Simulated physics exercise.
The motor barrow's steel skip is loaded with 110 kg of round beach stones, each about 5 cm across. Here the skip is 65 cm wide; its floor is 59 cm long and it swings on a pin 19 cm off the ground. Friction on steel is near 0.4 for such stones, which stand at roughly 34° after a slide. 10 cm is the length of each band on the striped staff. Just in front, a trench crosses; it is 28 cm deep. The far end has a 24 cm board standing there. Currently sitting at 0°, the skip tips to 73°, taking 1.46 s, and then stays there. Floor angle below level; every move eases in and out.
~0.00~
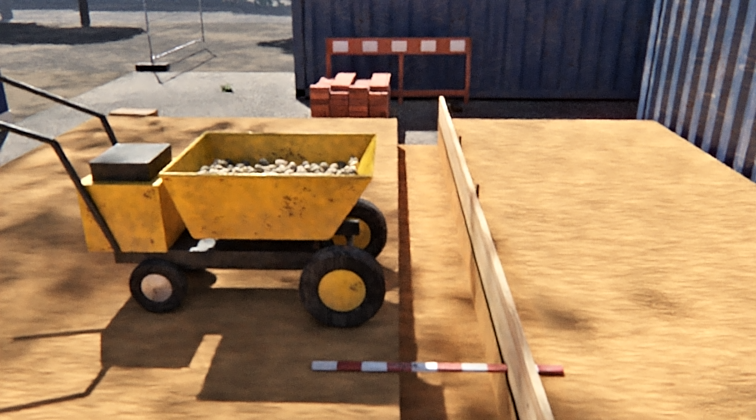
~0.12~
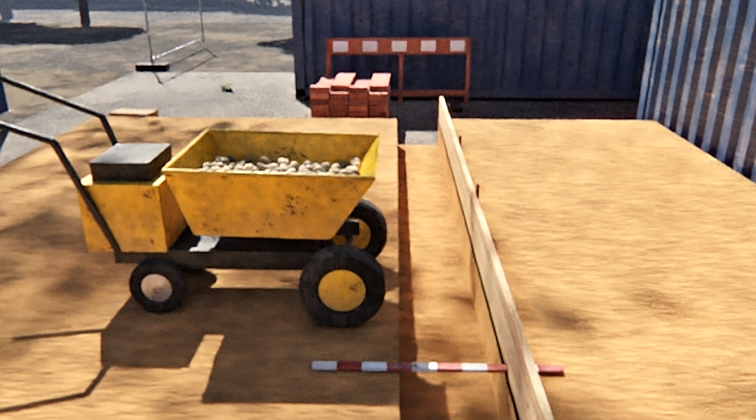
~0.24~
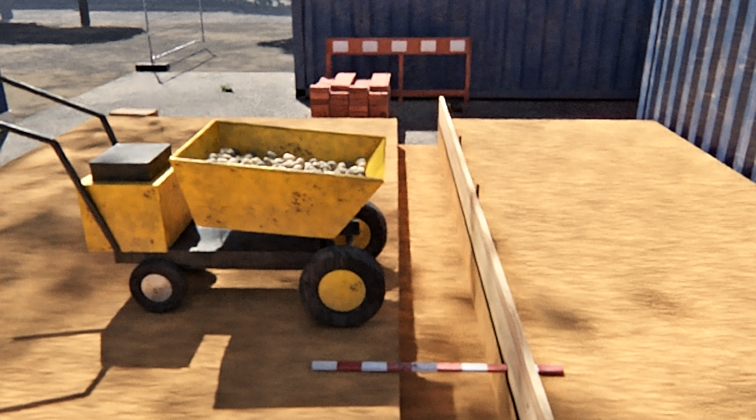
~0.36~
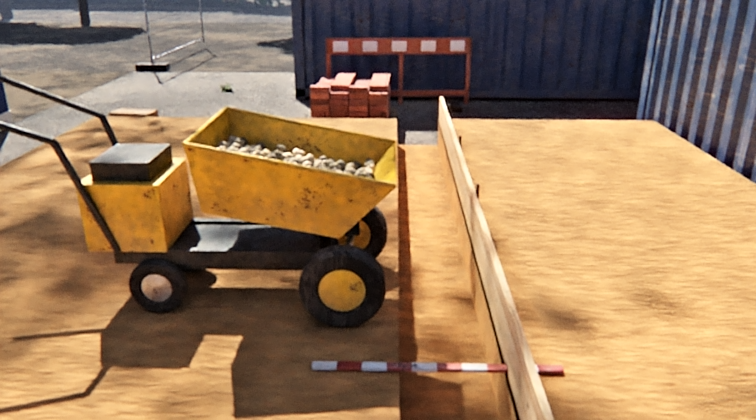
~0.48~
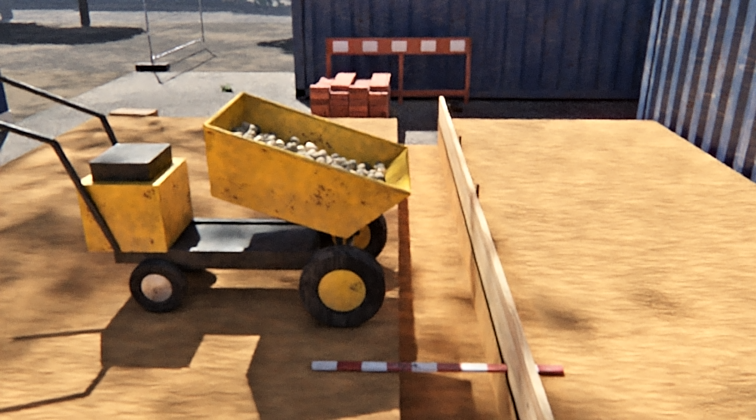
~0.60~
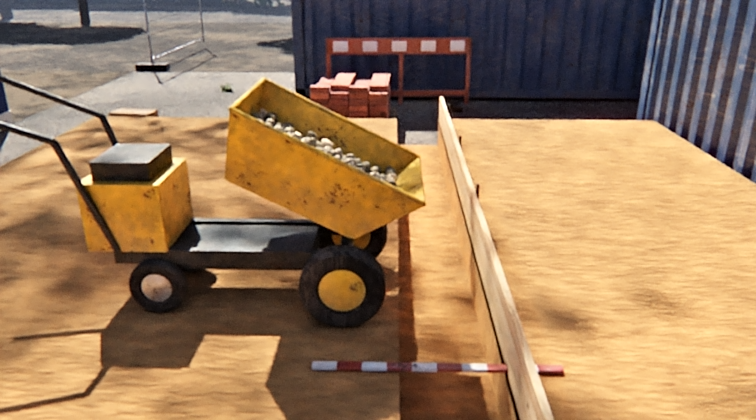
On a sunlit yard of sandy ground, a yellow motor barrow stands at the left with its skip full of rounded stones, facing a narrow trench and an upright wooden board. The skip begins tilting forward slowly, then its rear end rises steadily clear of the chassis, its lip dipping toward the right.
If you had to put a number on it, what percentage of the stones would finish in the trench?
I'd put it at about 76 percent.
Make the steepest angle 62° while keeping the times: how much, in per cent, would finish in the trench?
About 50%.
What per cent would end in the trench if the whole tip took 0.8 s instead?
Near 65 per cent.
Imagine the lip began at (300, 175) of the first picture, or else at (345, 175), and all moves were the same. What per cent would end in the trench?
I'd expect some 100 per cent, then some 100.
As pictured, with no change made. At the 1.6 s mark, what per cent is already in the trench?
Around 25 per cent of it.
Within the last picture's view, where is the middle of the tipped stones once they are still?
(464, 326).
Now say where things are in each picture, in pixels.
The first frame shows lip at (372, 177), floor tilted 0°, highest stones at (291, 170).
The second frame shows lip at (375, 178), floor tilted 1°, highest stones at (257, 169); the stones move at 0.2 m/s on average.
The third frame shows lip at (383, 181), floor tilted 5°, highest stones at (232, 161); the stones move at 0.4 m/s on average.
In the fourth frame, the skip is at 11°, its lip at (396, 186); the top of the load is at (239, 150); the stones move at 0.5 m/s on average.
In the fifth frame, the skip is at 18°, its lip at (410, 194); the top of the load is at (245, 134); the stones move at 0.6 m/s on average.
In the sixth frame, the skip is at 27°, its lip at (425, 204); the top of the load is at (262, 121); the stones move at 0.6 m/s on average.
After 1.1 s the floor is at 62°; 100 % in the skip; the foremost stones are at (458, 233).
After 1.6 s the floor is at 73°; 58 % in the skip, 26 % in the trench, 16 % past the trench; the foremost stones are at (580, 282).
After 1.9 s the floor is at 73°; 28 % in the skip, 48 % in the trench, 24 % past the trench; the foremost stones are at (651, 279).
After 3.9 s the floor is at 73°; 0 % in the skip, 76 % in the trench, 24 % past the trench; the foremost stones are at (699, 274).
